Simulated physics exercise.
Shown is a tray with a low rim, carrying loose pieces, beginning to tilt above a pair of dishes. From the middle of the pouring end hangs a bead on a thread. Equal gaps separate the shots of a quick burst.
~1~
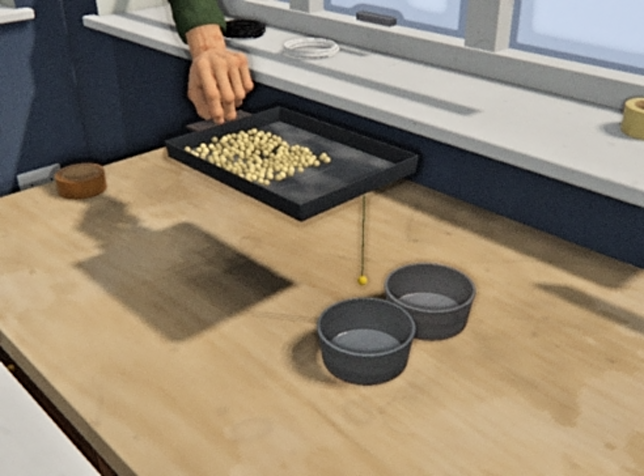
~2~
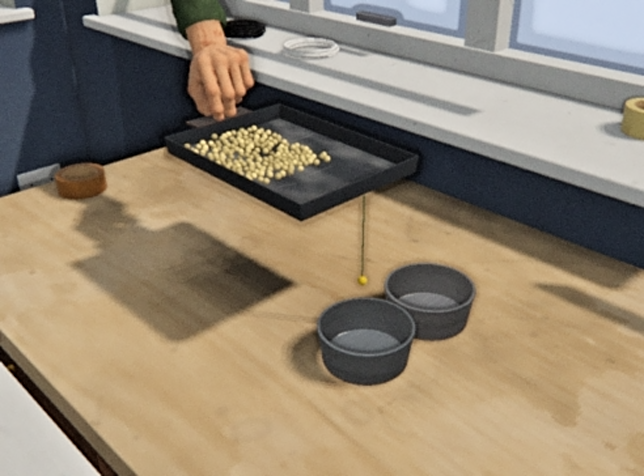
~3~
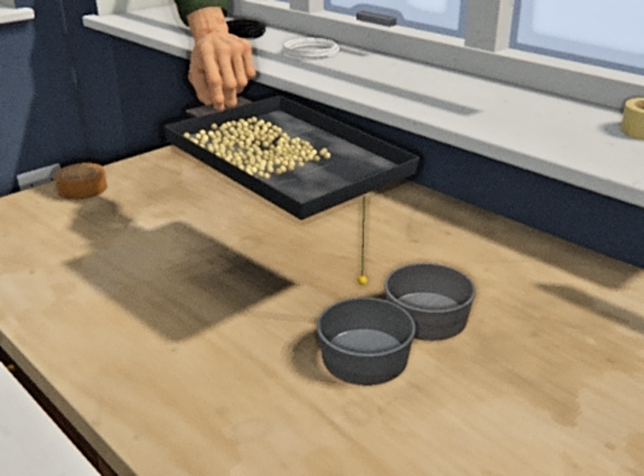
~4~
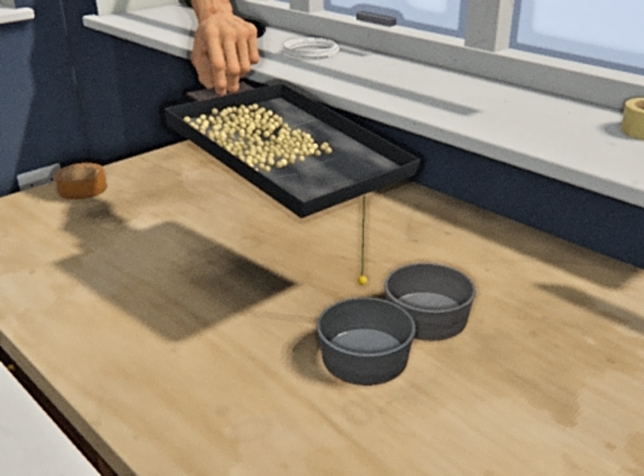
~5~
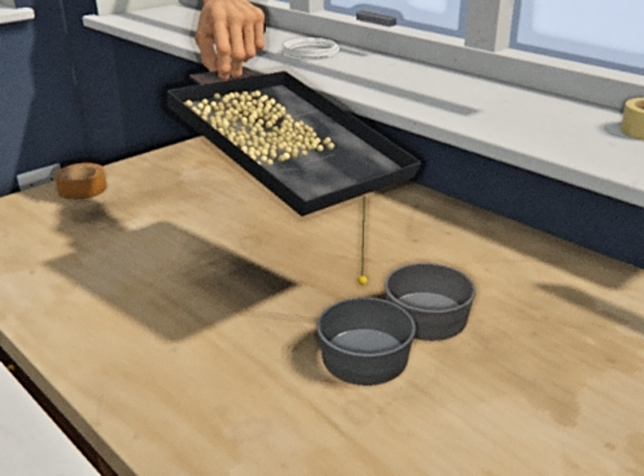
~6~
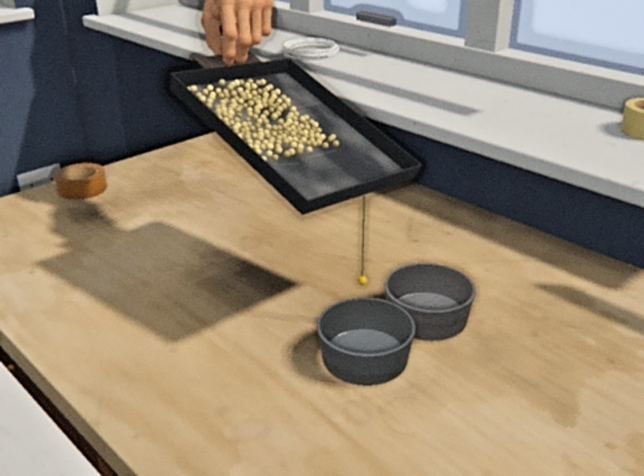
A dark tray of pale beans, held by a hand at its far end, stayed level at first, then tilted steadily as the hand rose, and some beans began shifting above two grey dishes.
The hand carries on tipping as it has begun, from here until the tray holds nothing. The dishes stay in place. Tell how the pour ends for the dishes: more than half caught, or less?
The greater share ends up in the dishes.
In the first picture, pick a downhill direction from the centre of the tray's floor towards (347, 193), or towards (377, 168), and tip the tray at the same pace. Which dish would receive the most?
Taking them in order: Left side, followed by right side.
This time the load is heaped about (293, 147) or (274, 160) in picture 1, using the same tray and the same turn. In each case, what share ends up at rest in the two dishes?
You'd get near 90 percent first and near 90 percent next.
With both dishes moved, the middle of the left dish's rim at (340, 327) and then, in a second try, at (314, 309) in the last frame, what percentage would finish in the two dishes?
The first gives 70 %, the second 40 %.
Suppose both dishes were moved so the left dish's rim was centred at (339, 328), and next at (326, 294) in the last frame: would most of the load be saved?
First try: A majority; second try: A minority.
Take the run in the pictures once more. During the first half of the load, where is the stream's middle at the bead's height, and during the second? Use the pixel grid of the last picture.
Earlier portion about (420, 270); later portion about (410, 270).
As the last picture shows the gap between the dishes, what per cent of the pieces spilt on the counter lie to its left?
It amounts to some 10 percent.
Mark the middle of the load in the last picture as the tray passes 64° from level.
The middle of the pieces shows up near (388, 181).
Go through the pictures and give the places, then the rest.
The first frame shows corners of the pouring end (301, 204) and (416, 155), level; middle of the load (254, 157), soya beans; left dish (401, 360); right dish (464, 317); bead on its thread (362, 281).
The second frame shows corners of the pouring end (301, 203) and (416, 156), level; middle of the load (254, 154).
The third frame shows corners of the pouring end (302, 202) and (417, 157), tipped barely, lowest at the right corner; middle of the load (254, 147).
The fourth frame shows corners of the pouring end (304, 201) and (418, 160), tipped a little, lowest at the right corner; middle of the load (255, 137).
The fifth frame shows corners of the pouring end (306, 200) and (419, 162), tipped clearly, lowest at the right corner; middle of the load (258, 126).
The sixth frame shows corners of the pouring end (308, 199) and (420, 164), tipped clearly, lowest at the right corner; middle of the load (263, 118), roughly a third on the move; left dish (401, 360); right dish (464, 317).
Just after the last frame, tray tipped steeply; the larger part on the tray; just a few in the left dish; just a few in the right dish; roughly a quarter in the air.
A moment on, tray tipped past a quarter turn; roughly two thirds on the tray; just a few in the left dish; roughly a quarter in the right dish; about a tenth outside both; about a tenth in the air.
Further on, tray tipped past a quarter turn; about a tenth in the left dish; the larger part in the right dish; about a tenth outside both.
When it is over, tray tipped past a quarter turn; about a tenth in the left dish; the larger part in the right dish; about a tenth outside both.
